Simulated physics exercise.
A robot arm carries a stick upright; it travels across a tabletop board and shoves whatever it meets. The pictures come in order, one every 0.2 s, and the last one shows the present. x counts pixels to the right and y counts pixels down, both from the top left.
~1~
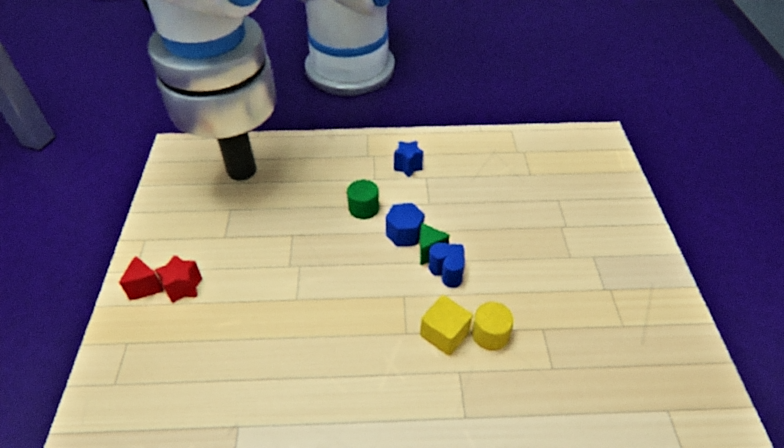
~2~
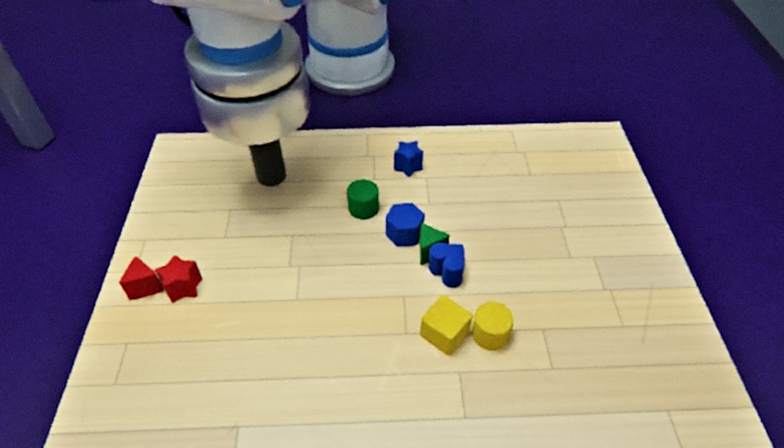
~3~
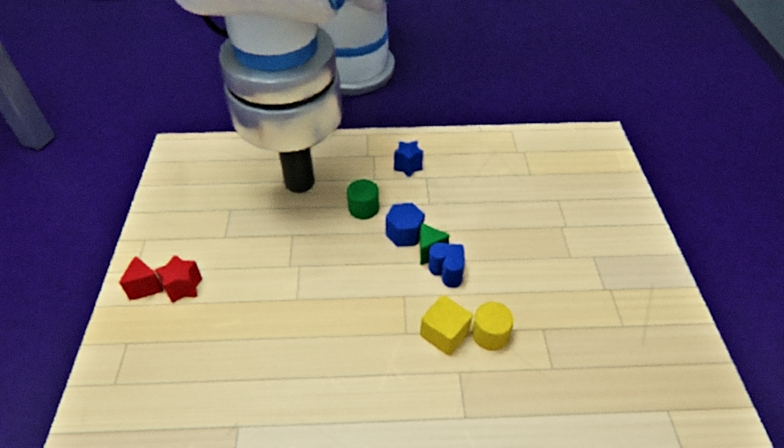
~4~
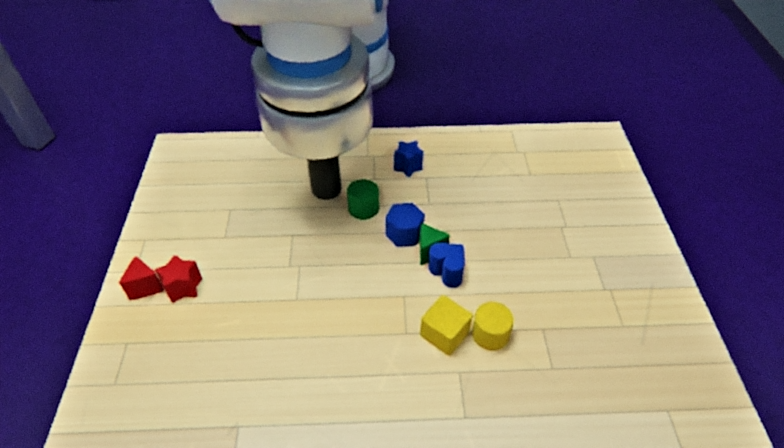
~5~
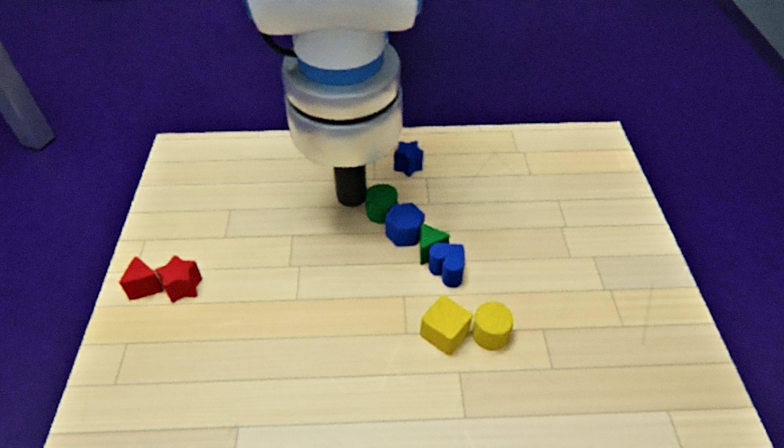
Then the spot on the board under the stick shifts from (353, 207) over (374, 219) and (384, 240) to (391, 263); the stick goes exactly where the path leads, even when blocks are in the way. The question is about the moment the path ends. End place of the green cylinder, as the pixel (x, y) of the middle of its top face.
The middle of its top is at (406, 195).
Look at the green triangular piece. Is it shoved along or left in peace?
If the stick follows that path, the green triangular piece ends up shifted.
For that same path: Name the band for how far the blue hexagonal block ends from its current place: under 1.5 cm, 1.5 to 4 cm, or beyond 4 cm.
It falls in the 1.5 to 4 cm band.
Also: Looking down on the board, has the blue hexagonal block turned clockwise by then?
Yes, I think so.
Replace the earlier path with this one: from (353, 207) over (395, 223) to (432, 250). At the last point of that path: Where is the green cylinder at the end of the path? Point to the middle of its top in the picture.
It comes to (427, 194).
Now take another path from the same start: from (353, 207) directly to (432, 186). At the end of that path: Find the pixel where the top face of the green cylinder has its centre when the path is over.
Pixel (420, 194).
What follows on the original path. Halfway along, stick (380, 219); green cylinder (406, 195); blue hexagonal block (429, 216), turned 45° clockwise; green triangular piece (439, 242), turned 30° clockwise; blue heart block (454, 262).
At the end, stick (391, 253); green cylinder (406, 195); blue hexagonal block (429, 216), turned 45° clockwise; green triangular piece (439, 242), turned 30° clockwise; blue heart block (454, 262).
